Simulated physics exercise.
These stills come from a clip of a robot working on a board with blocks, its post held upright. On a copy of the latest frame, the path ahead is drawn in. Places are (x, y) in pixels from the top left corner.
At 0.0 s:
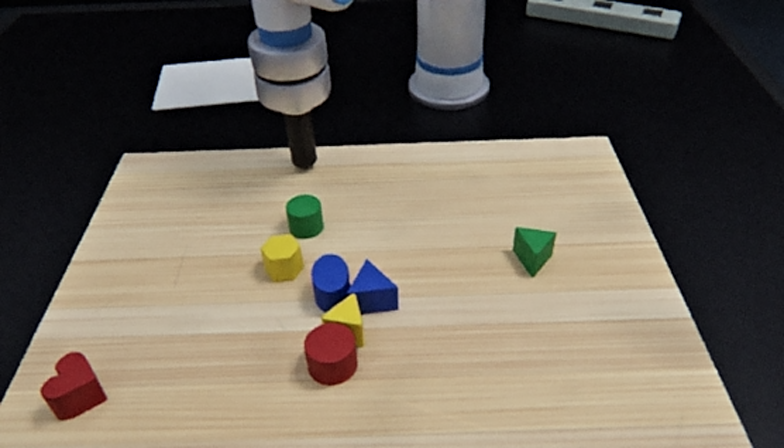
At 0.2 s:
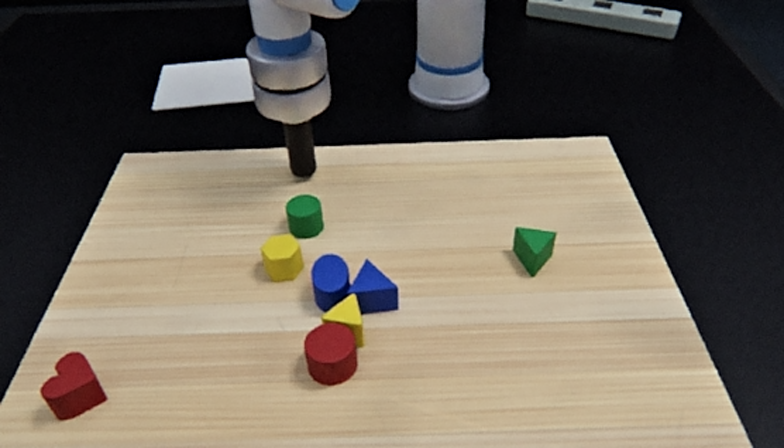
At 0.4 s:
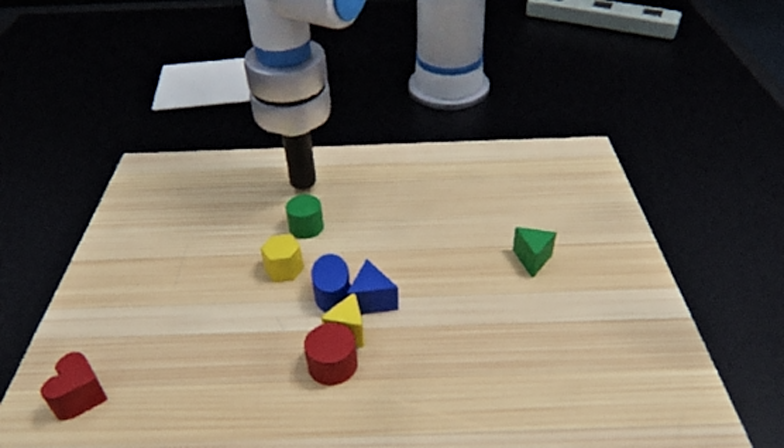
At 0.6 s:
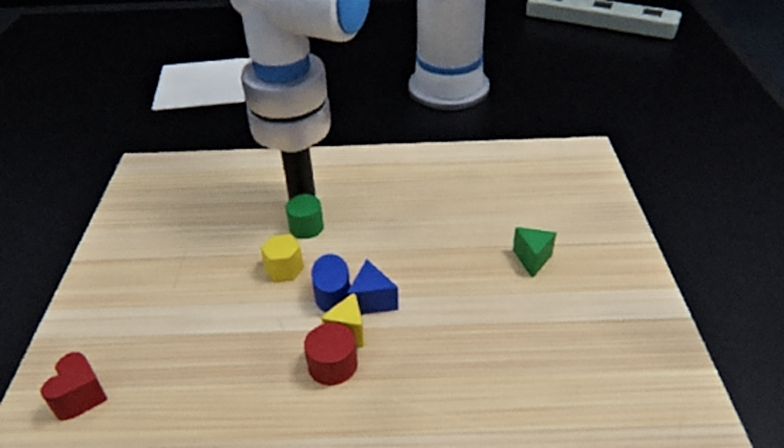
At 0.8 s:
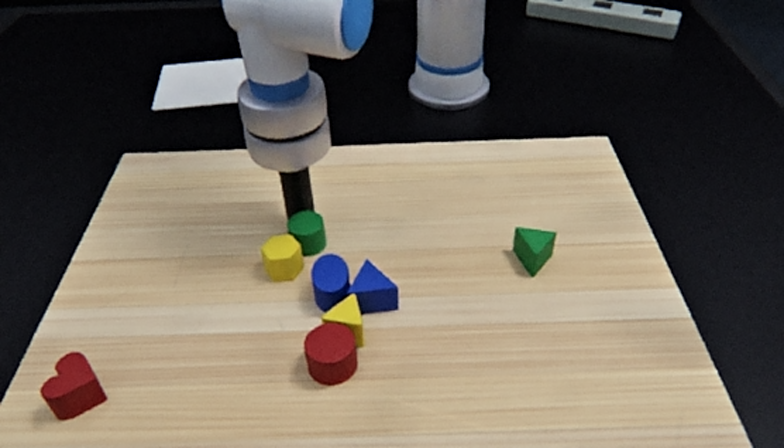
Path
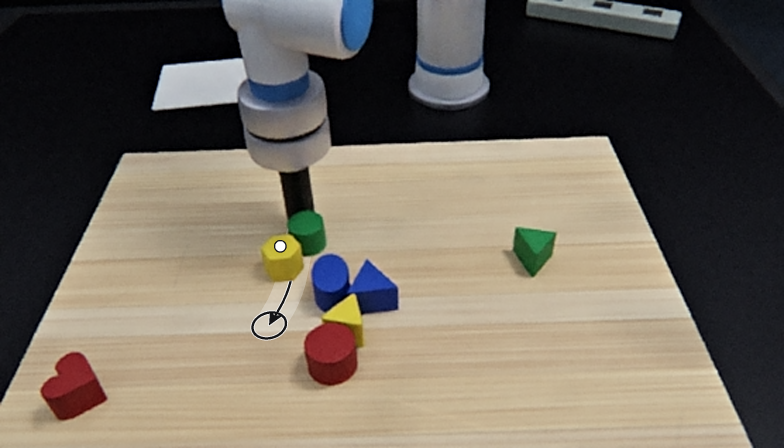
Robot arm lowering its dark post toward a green cylinder and nudging it toward the other coloured blocks on a wooden board.
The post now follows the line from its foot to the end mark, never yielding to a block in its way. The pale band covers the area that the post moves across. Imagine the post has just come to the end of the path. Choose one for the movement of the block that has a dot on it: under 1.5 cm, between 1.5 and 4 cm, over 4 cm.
It goes a long way, over 4 cm.
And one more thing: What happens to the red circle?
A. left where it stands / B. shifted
Correct choice: A.
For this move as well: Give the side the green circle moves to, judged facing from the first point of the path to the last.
It slides leftward.
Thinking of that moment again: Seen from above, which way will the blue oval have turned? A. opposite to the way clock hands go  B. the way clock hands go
(B)
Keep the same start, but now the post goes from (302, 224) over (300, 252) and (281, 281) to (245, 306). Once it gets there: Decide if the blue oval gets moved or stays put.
The blue oval will not stay where it is.
Drawn move, from (302, 224) through (293, 271) to (269, 325); the dot is on the yellow six-sided block.
What follows on the original path. One third of the way, post at (295, 249); yellow six-sided block at (275, 256), turned 35° clockwise; green circle at (315, 248); blue oval at (333, 275).
Two thirds of the way, post at (287, 283); yellow six-sided block at (257, 288), turned 60° clockwise; green circle at (320, 262); blue oval at (349, 279), turned 45° clockwise; yellow triangular piece at (348, 313), turned 20° clockwise.
At the end, post at (268, 319); yellow six-sided block at (226, 316), turned 110° clockwise; green circle at (320, 262); red circle still; blue oval at (349, 279), turned 45° clockwise; yellow triangular piece at (348, 313), turned 20° clockwise.
